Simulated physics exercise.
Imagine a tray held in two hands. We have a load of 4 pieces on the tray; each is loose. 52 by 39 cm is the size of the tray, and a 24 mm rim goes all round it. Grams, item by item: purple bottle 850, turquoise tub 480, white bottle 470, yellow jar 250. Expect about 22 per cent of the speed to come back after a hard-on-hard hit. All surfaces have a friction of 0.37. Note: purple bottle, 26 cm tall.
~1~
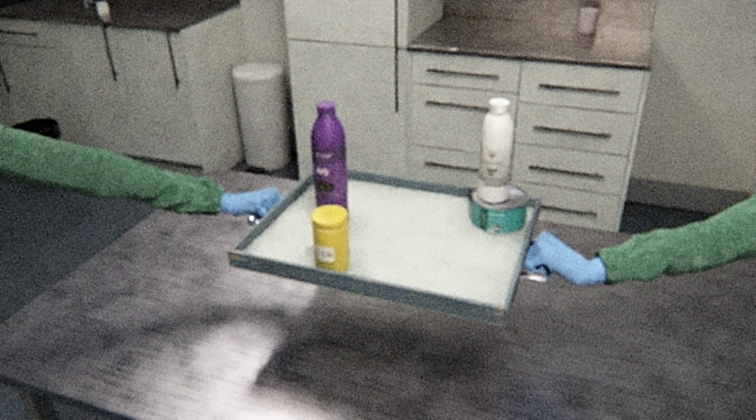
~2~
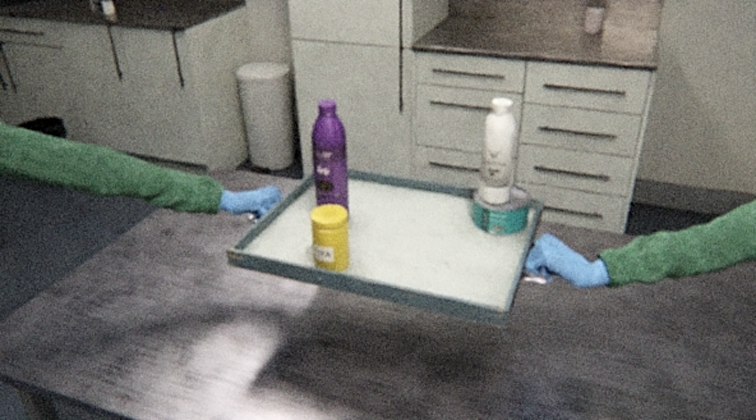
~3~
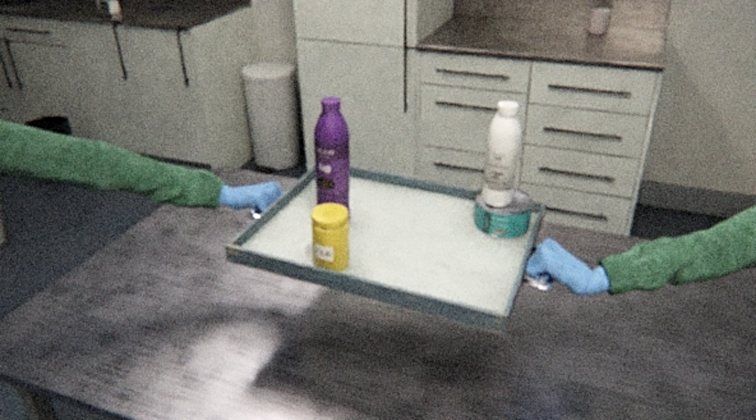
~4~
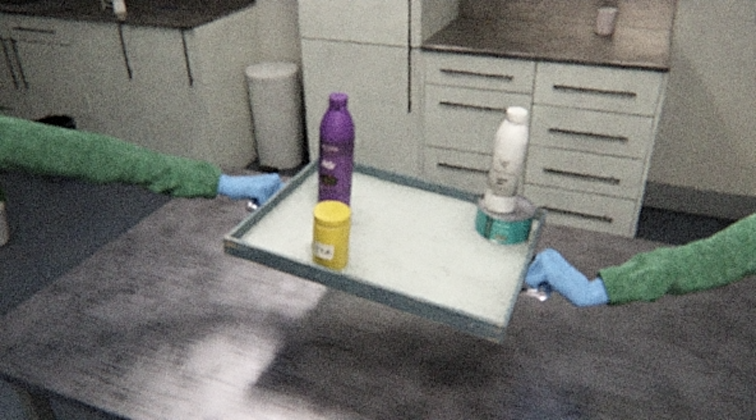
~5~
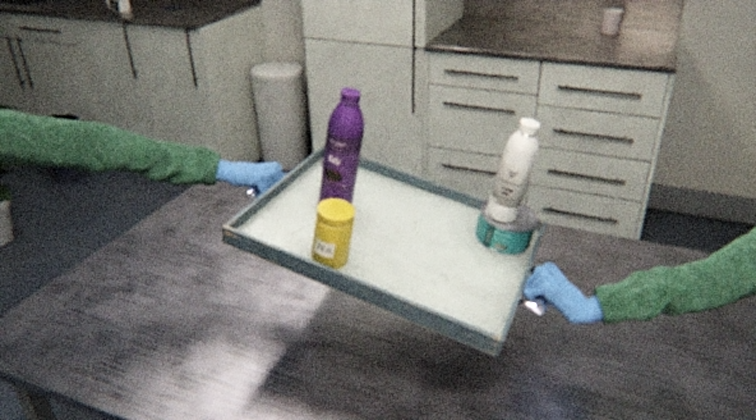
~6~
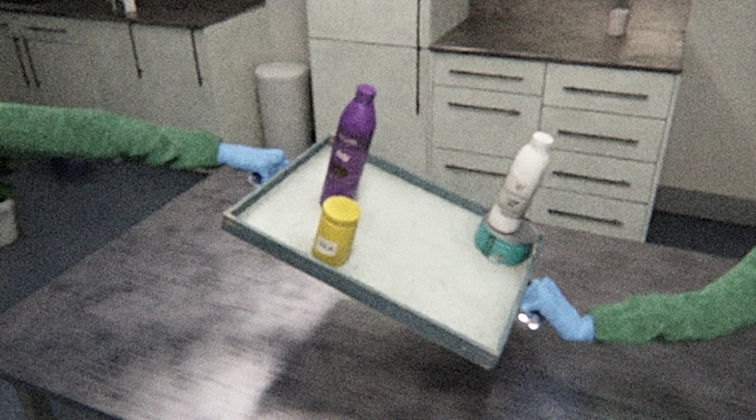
Two gloved hands hold a loaded tray level, then tilt its right edge steadily downward.
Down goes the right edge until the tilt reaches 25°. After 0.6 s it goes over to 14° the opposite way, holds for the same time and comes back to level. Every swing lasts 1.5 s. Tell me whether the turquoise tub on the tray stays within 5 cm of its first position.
It stays within that distance.
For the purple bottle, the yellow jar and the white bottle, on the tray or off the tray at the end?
Purple bottle: Stays in bounds; yellow jar: Goes out of bounds; white bottle: Goes out of bounds.
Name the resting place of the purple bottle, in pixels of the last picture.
You'll see it about at (455, 238) in the last picture.
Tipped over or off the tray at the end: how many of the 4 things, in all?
That gives 3.
Then, 0.50 s on from there, tray tilted 25°, right edge down; white bottle now off the tray; purple bottle on its side; yellow jar moved 3 cm.
Then, 1.10 s on from there, tray tilted 25°, right edge down; purple bottle on its side; yellow jar 4° off its base.
Then, 1.90 s on from there, tray tilted 8°, right edge down; yellow jar now off the tray; purple bottle on its side.
Then, 2.80 s on from there, tray tilted 14°, left edge down; purple bottle on its side.
In the end, off the tray, white bottle and yellow jar; toppled on the tray, purple bottle; turquoise tub under 5 cm from the start. At the end, from the last picture's camera, turquoise tub near (512, 213).
